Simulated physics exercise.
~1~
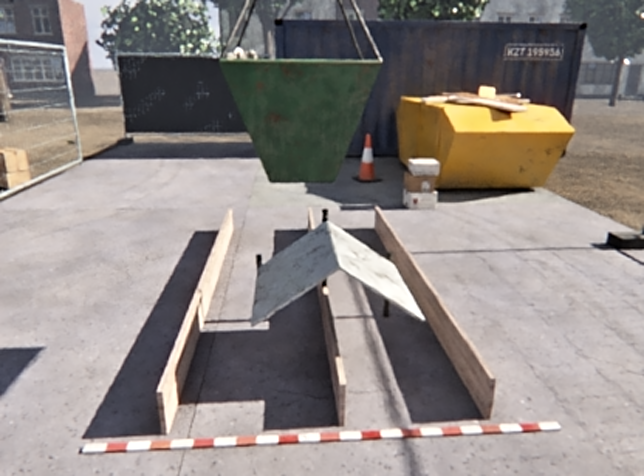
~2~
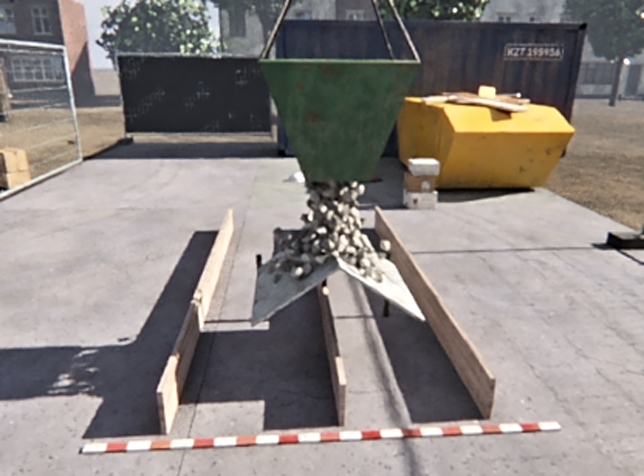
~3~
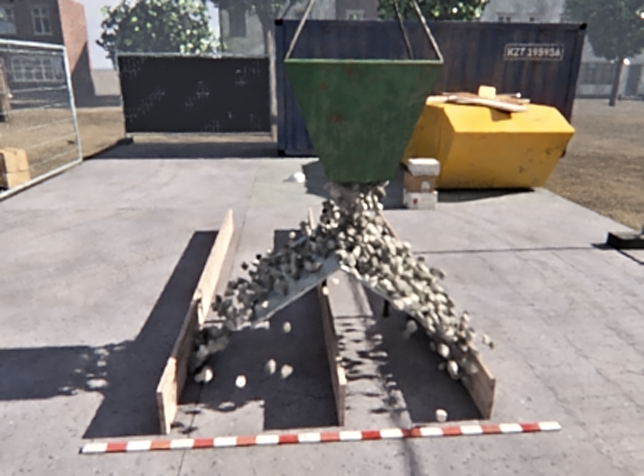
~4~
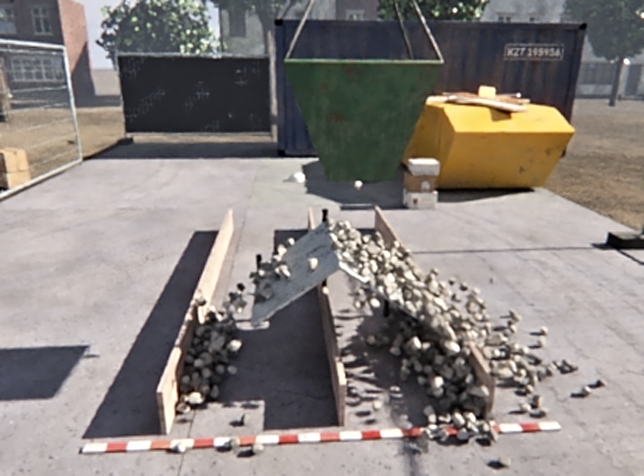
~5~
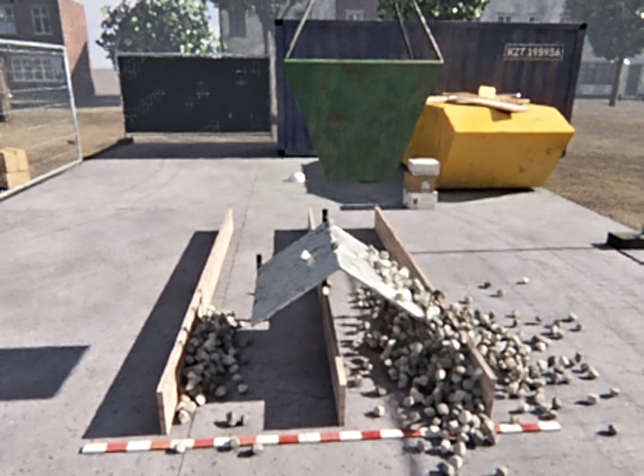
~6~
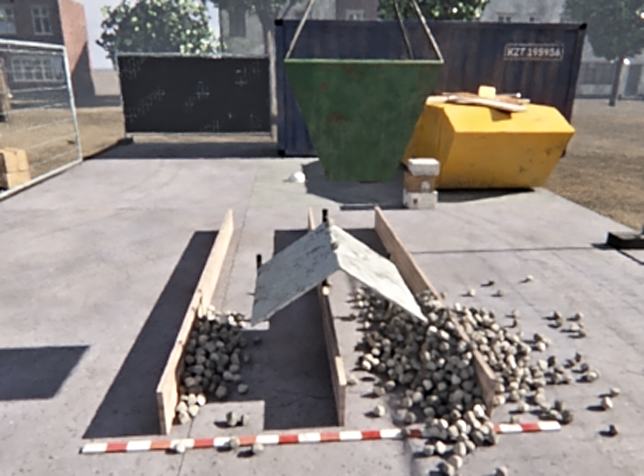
To begin with, a green skip full of pale stones hangs from a crane above a peaked steel plate, with wooden planks marking off two bays on the concrete. The skip moves rightwards and the stones start pouring from its bottom onto the peak. It then stops to the right of the peak, and the stream splits down both slopes, more heavily to the right. Stones pile up in both bays, and some spill beyond the right-hand plank. Finally the steel is almost clear, leaving a small heap on the left, a much larger one on the right, and scattered stones farther right.
